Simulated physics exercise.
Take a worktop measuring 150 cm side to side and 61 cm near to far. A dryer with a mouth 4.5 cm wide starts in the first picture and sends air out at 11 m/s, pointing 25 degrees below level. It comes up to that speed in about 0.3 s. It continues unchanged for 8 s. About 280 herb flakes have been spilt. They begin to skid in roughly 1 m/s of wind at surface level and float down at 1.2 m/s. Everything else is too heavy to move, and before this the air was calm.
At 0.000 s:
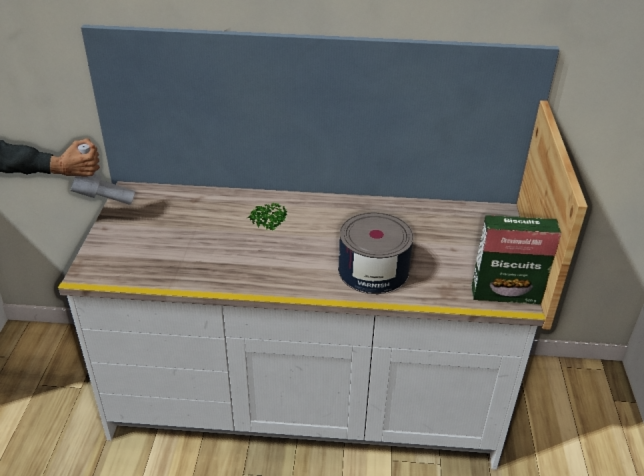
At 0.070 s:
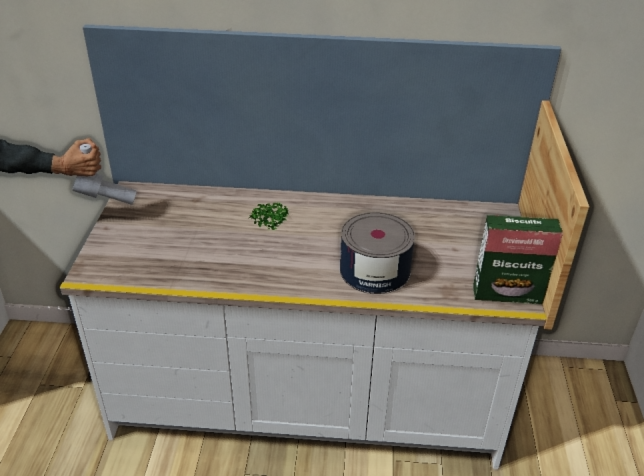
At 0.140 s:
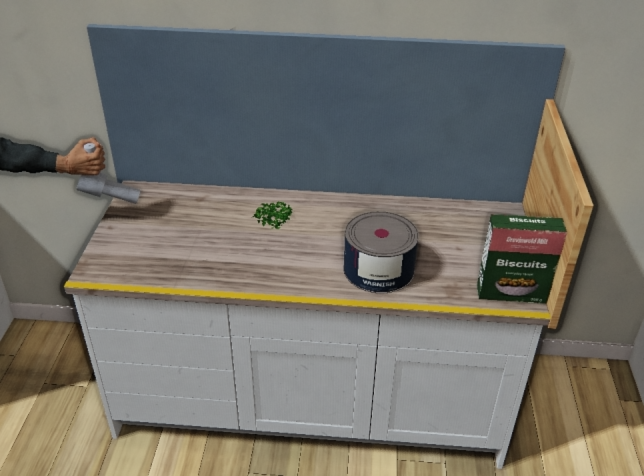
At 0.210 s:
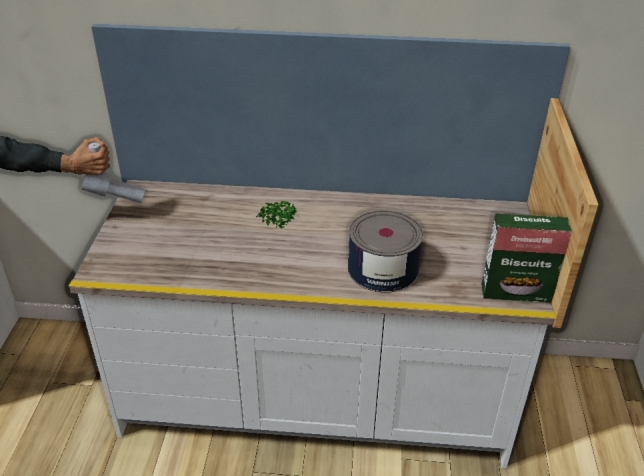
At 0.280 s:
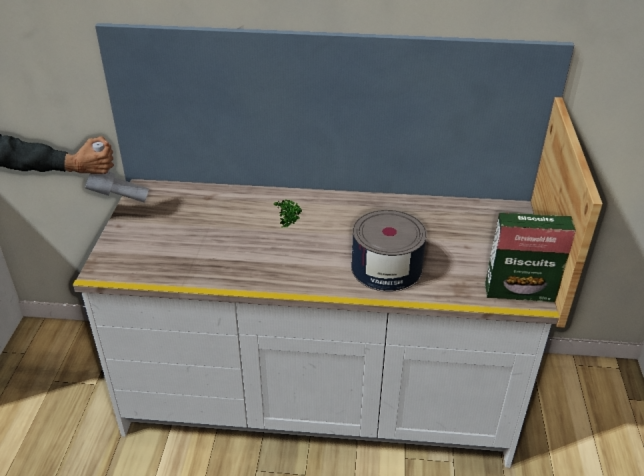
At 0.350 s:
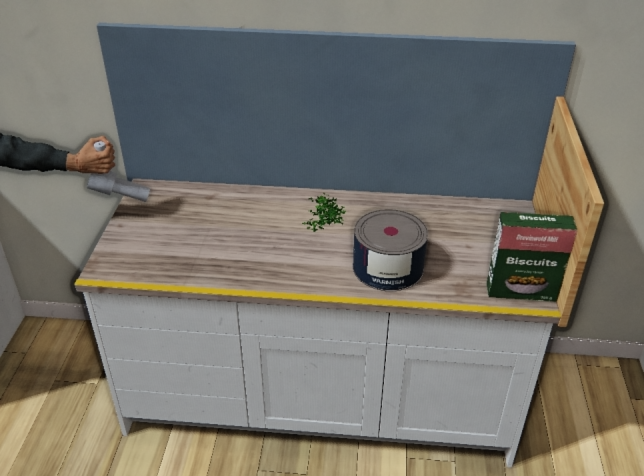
In the video, a hand holds a grey dryer at the left end of a wood-patterned worktop bearing a large tin and a biscuit carton, while a small pile of green flakes first lies still, then shifts right, spreading slightly.
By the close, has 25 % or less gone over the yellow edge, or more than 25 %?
Loss there undershoots or meets a quarter.
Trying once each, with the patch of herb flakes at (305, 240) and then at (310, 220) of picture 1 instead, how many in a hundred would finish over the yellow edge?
Taking the two spots in order, I'd say around 2 percent and then 0 percent.
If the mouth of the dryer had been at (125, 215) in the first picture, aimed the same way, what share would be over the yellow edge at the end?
In that case some 0 per cent.
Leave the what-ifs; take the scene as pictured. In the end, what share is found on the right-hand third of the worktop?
Near 100 per cent at the end.
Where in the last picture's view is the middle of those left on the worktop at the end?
Their middle sits at about (553, 274) in the last picture.
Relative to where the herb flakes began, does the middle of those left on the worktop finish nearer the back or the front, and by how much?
Drift: Forward direction, about 30 cm.
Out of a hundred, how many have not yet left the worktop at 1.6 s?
Reading: About 100 %.
After 1.6 s the count stands so, 0 % are over the yellow edge; the middle of those still in play is near (552, 276).
After 2.6 s the count stands so, 0 % are over the yellow edge; the middle of those still in play is near (554, 275).
After 4.4 s the count stands so, 0 % are over the yellow edge; the middle of those still in play is near (553, 274).
After 8.0 s, at the end, 0 % are over the yellow edge; the middle of those still in play is near (553, 274).
